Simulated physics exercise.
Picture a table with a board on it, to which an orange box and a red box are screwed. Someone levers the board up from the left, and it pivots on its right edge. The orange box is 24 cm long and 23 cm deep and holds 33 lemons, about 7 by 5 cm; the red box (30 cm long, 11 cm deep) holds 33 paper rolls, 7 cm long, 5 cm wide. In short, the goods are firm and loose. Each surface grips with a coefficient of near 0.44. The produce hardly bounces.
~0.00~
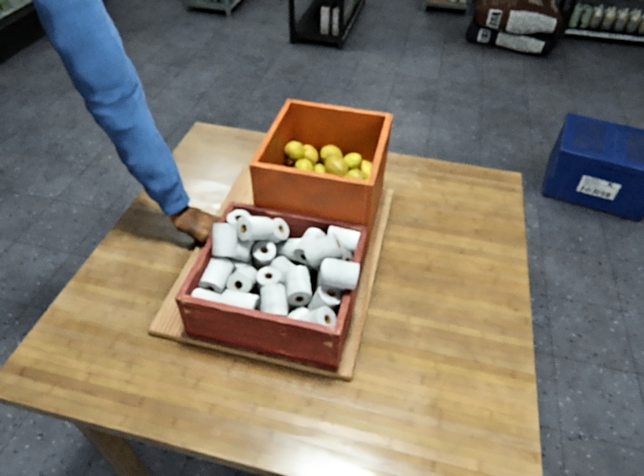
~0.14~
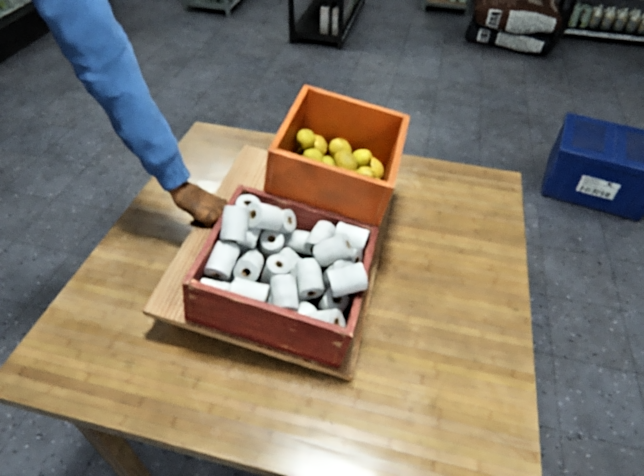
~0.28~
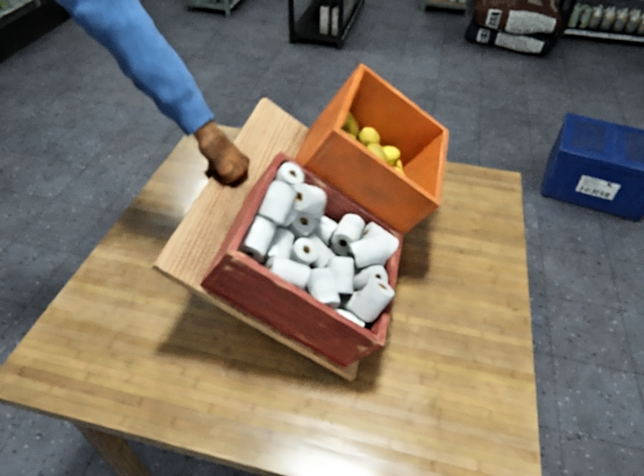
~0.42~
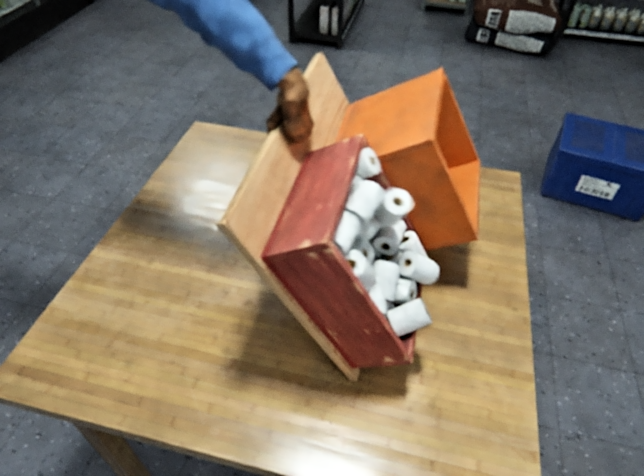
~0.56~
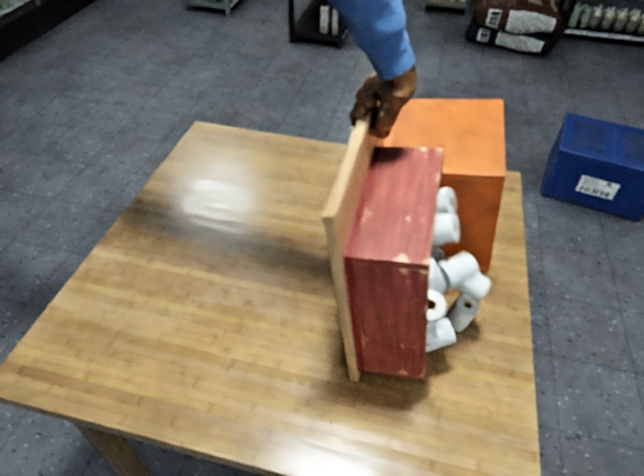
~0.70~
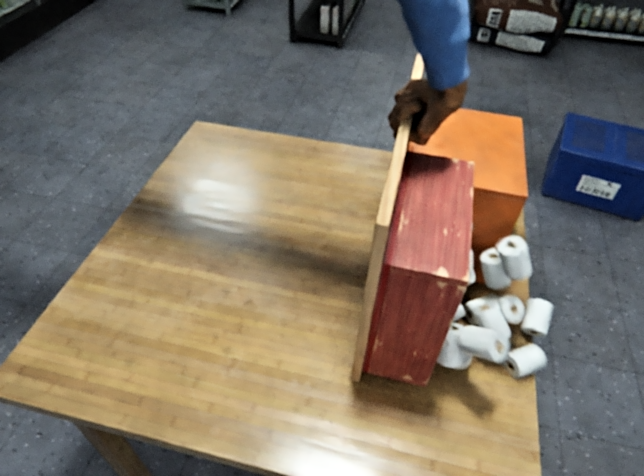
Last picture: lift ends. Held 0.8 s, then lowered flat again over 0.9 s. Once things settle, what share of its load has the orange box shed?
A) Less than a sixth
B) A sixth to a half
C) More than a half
(B) A sixth to a half.
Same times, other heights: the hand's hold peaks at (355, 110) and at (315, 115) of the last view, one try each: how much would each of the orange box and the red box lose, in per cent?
The orange box would lose 10 per cent in the first try and 0 per cent in the second, the red box 50 and then 30 per cent.
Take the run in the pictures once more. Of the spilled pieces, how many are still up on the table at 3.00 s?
Roughly 14 of them.
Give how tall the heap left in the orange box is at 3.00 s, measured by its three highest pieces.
It comes to close to 10 centimetres.
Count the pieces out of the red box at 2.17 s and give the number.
Red box: About 25.
After 1.07 s, tilt 91°; the orange box is down by 10 of 33 and the red box is down by 24 of 33.
After 1.53 s, tilt 91°; the orange box is down by 12 of 33 and the red box is down by 27 of 33.
After 2.17 s, tilt 15°; the orange box is down by 13 of 33 and the red box is down by 27 of 33.
Outcome (at 3.00 s), the orange box is down by 13 of 33 and the red box is down by 27 of 33. Asked share, 13 of 33, 39 per cent.
